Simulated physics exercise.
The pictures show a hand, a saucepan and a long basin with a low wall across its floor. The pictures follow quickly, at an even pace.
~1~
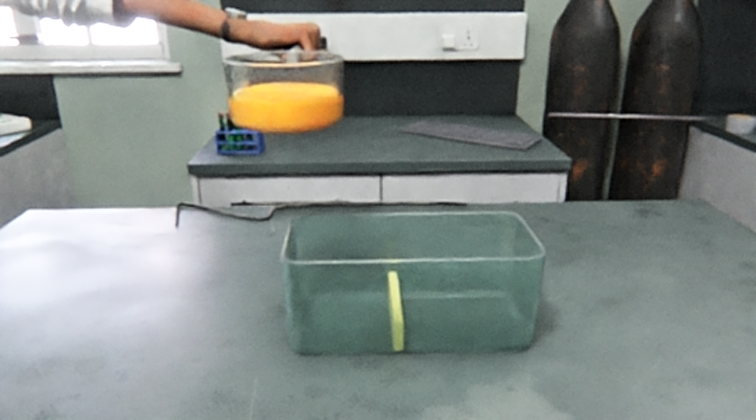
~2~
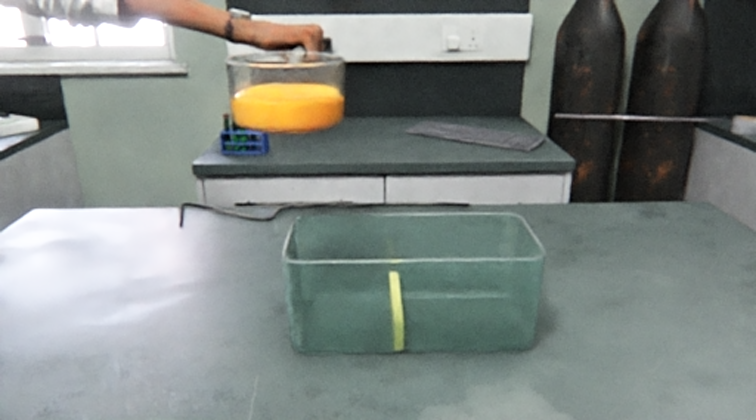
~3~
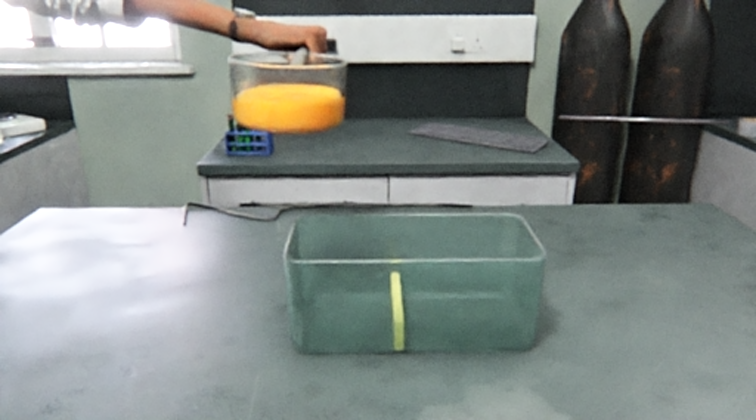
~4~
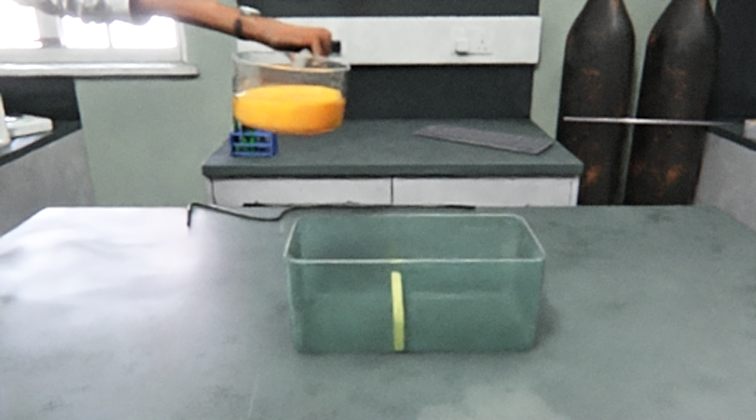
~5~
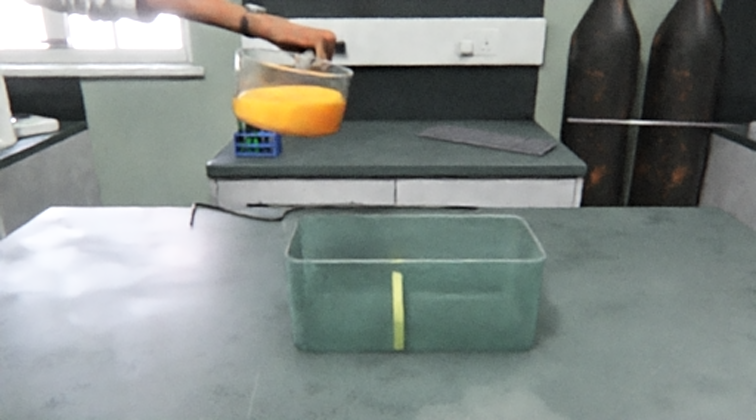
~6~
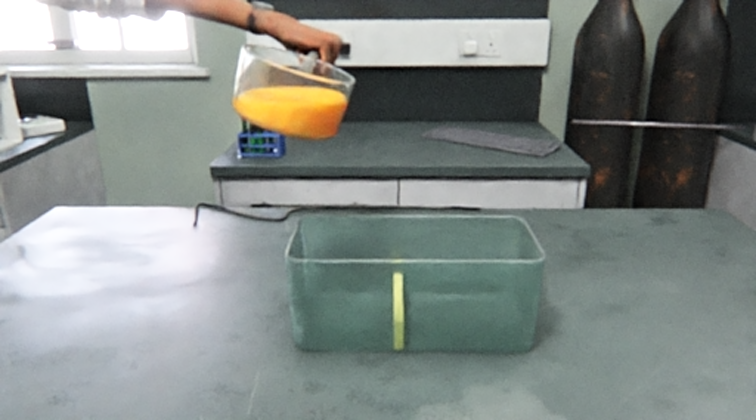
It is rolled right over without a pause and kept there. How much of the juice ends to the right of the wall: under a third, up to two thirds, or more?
The share right of the wall is between a third and two thirds.
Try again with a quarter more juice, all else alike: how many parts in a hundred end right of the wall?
Some 60 per cent.
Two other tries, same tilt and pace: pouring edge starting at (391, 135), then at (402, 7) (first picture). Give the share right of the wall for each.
First some 95, then 90 per cent.
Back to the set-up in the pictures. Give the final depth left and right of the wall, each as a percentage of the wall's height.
The left part 30 per cent, the right part 20.
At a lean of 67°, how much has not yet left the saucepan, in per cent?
Roughly 70 in a hundred.
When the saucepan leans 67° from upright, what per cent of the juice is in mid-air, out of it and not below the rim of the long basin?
Close to 25 per cent.
A moment on, the saucepan is tipped part way and 71 per cent is still to pour, 2 is left of the wall and 0 right of it.
Next, the saucepan is tipped on its side and 19 per cent is still to pour, 18 is left of the wall and 43 right of it.
Then the saucepan is tipped right over and 2 per cent is still to pour, 46 is left of the wall and 49 right of it.
Later the saucepan is tipped right over and 0 per cent is still to pour, 49 is left of the wall and 50 right of it.
In the end 49 per cent lies left of the wall, 50 right of it and 1 outside.
